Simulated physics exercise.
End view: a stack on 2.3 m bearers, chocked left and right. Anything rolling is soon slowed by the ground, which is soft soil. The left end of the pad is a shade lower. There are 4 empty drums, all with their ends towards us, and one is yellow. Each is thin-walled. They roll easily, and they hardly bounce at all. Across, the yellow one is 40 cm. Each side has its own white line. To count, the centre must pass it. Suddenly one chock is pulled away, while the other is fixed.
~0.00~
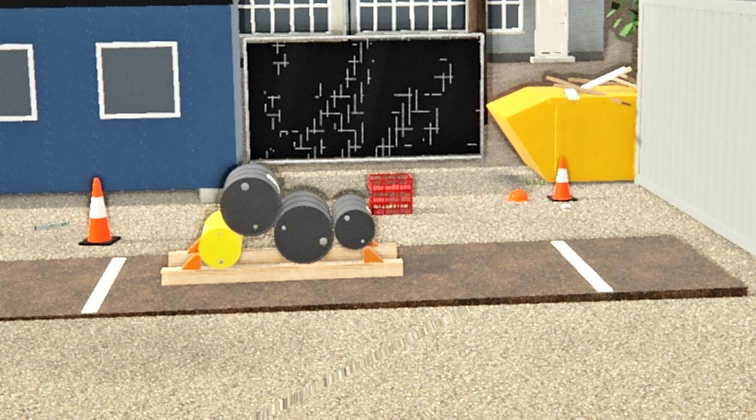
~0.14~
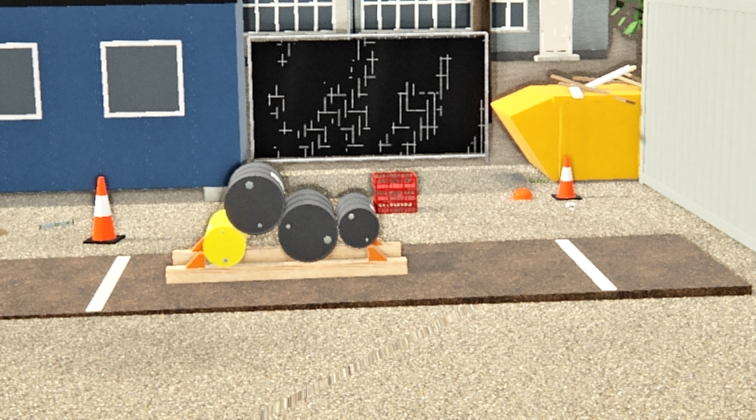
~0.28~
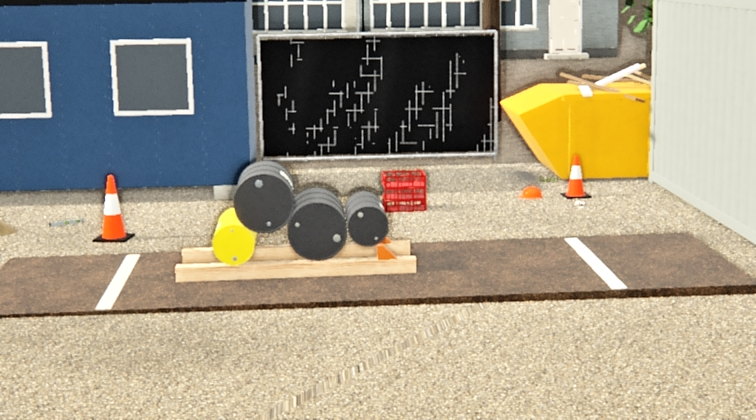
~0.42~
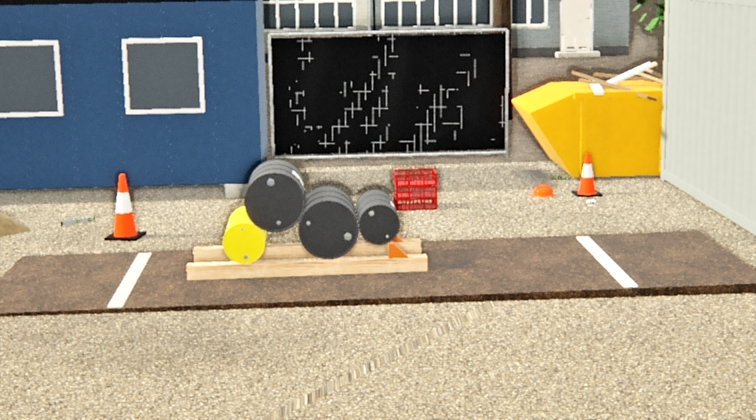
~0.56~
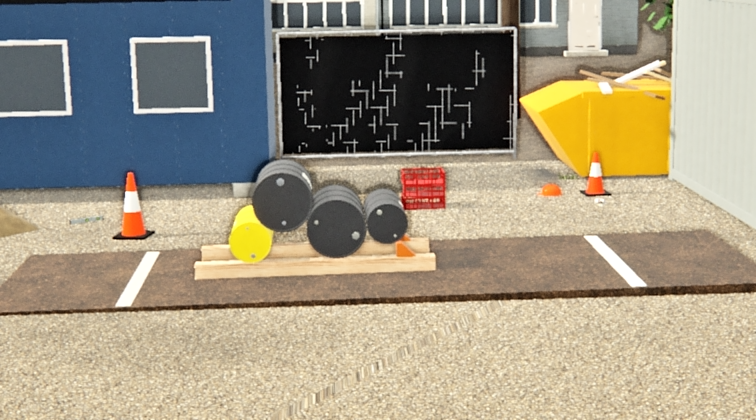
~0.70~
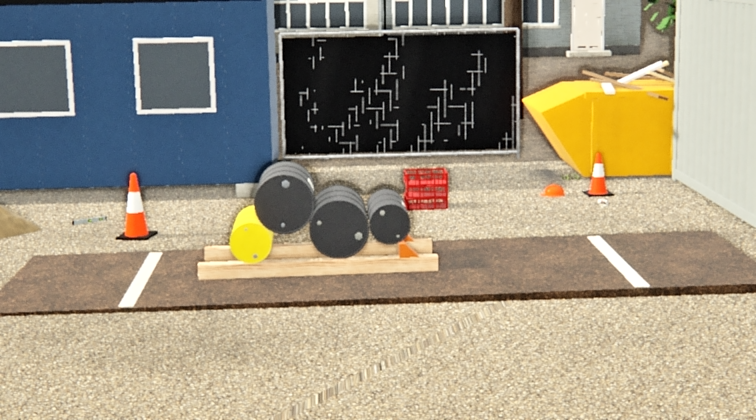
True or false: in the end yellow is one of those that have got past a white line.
True.
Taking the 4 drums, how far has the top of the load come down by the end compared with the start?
30 cm.
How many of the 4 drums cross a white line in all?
Counted up, it is 1.
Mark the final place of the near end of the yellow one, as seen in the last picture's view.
(105, 263).
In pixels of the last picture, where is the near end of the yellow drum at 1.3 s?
Position: About (223, 244).
After 1.3 s, yellow is on the bearers, 25 cm from the bearers' left end, rolling left; 0 of 4 have crossed.
After 1.9 s, yellow is off the bearers, 45 cm short of the left line, rolling left; 0 of 4 have crossed.
After 2.7 s, yellow is past the left line; 1 of 4 has crossed.
At rest (5.5 s), yellow is past the left line; 1 of 4 has crossed.
